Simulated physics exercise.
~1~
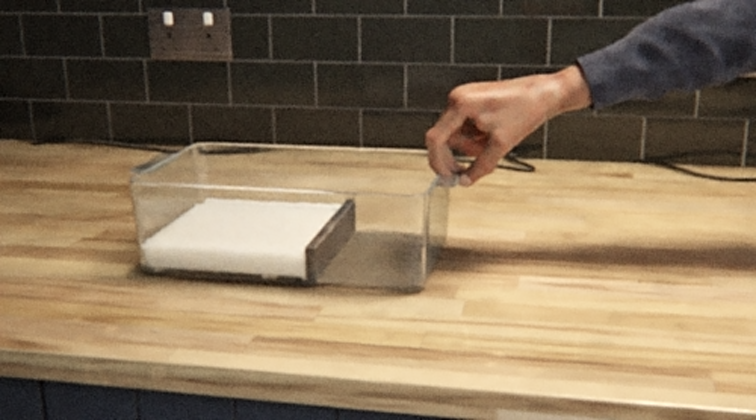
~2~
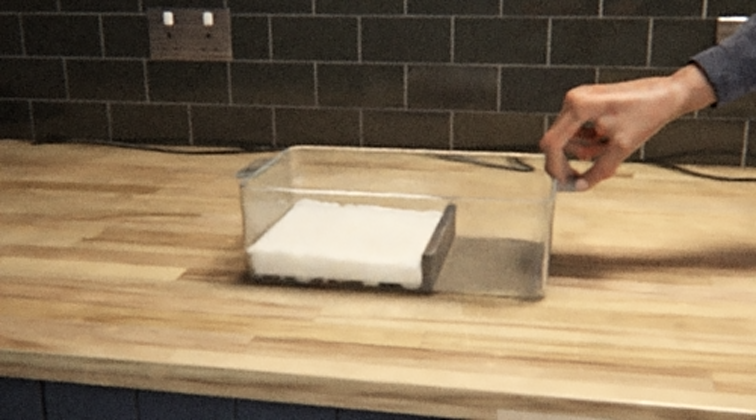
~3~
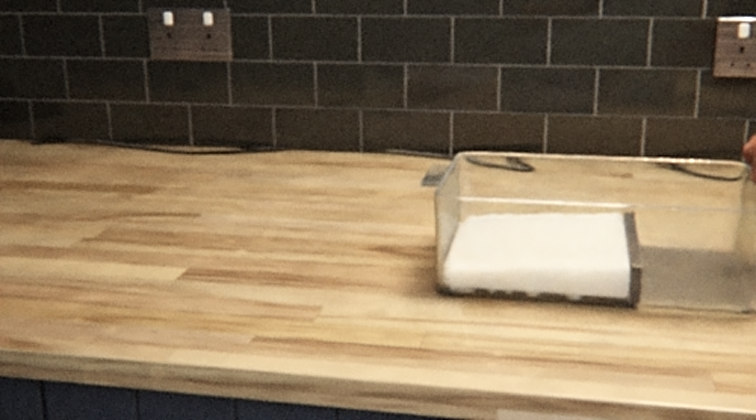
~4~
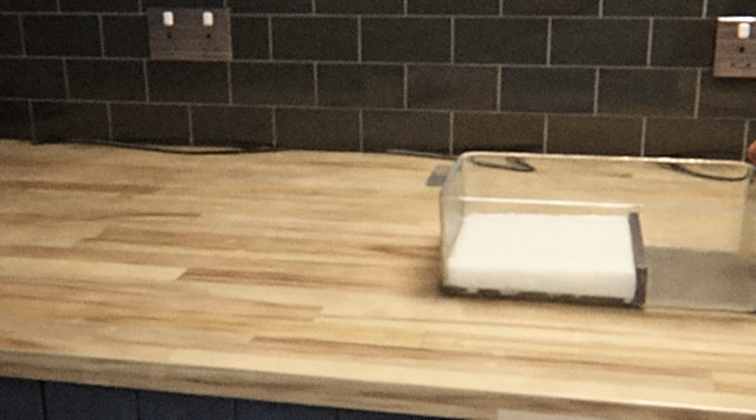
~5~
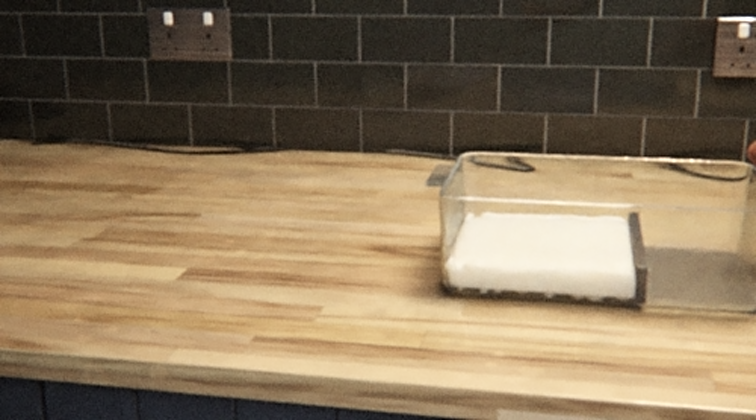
A hand pulling a clear divided tub of white liquid rightward across a wooden counter, the liquid staying left of the divider.
